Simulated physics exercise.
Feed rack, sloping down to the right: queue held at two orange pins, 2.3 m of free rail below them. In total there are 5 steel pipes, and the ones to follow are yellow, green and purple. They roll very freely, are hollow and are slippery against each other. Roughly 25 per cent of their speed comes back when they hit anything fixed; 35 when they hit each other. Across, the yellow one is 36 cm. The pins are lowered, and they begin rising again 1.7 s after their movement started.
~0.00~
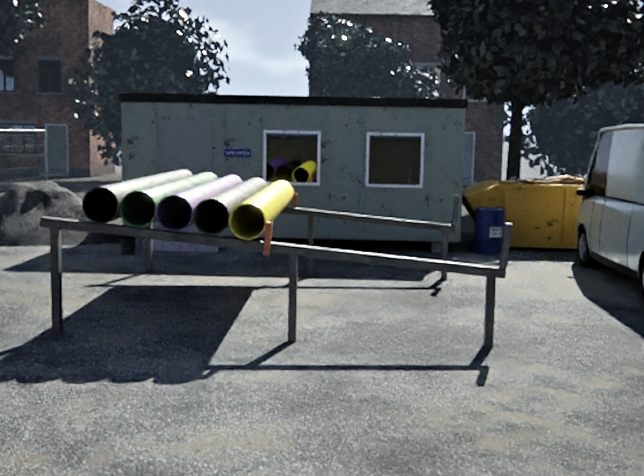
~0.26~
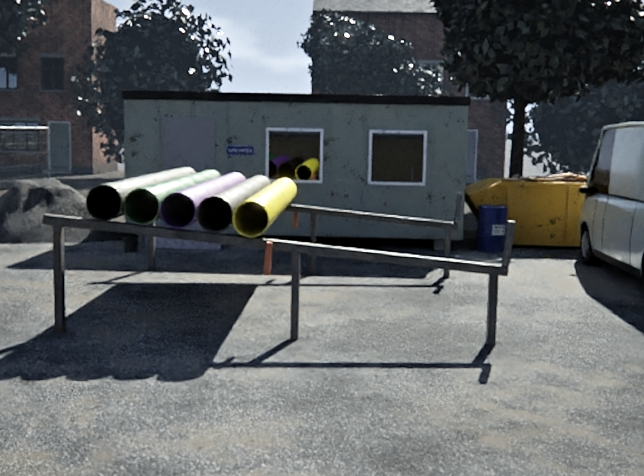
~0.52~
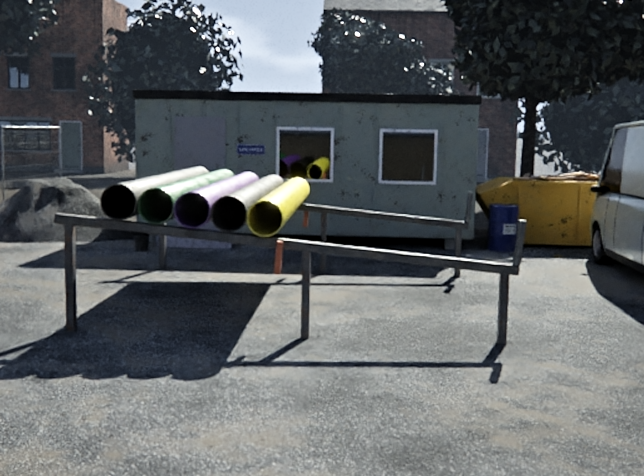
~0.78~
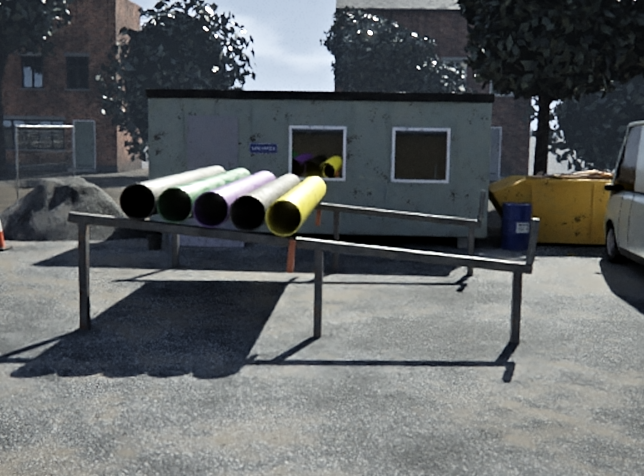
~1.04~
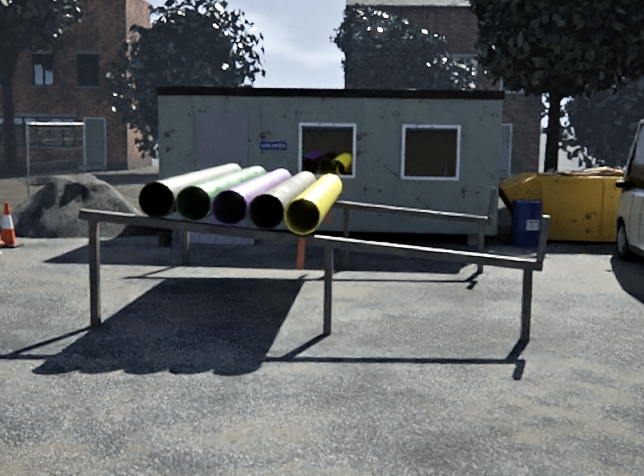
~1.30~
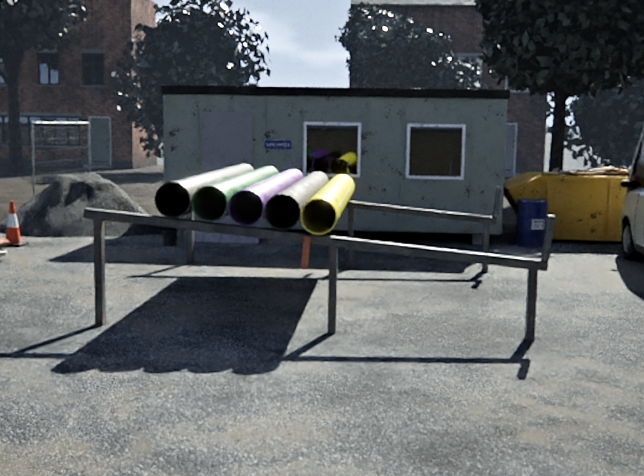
The clip shows five pipes side by side on a rack sloping down to the right, in front of a grey cabin. Orange pins lower, then the row, led by a yellow pipe, rolls slightly rightward as the view shifts left.
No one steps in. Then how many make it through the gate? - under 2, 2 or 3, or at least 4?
I would say 2 or 3.
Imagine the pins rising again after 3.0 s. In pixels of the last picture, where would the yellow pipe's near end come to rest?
Near pixel (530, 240).
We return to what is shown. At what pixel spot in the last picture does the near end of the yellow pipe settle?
You'll find it at roughly (526, 240) in the final picture.
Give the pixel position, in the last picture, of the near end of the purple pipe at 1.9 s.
I'd point to somewhere near (282, 212).
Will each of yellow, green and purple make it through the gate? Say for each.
Yellow makes it out, green is kept back, purple is kept back.
After 1.6 s, yellow is on the rails, 25 cm below the pins, rolling right; green is on the rails, 85 cm above the pins, rolling right; purple is on the rails, 45 cm above the pins, rolling right; 1 below the pins.
After 1.9 s, yellow is on the rails, 45 cm below the pins, rolling right; green is on the rails, 65 cm above the pins, rolling right; purple is on the rails, 25 cm above the pins, rolling right; 2 below the pins.
At rest (4.5 s), yellow is on the rails, 210 cm below the pins; green is on the rails, 55 cm above the pins; purple is on the rails, 20 cm above the pins; 2 below the pins.
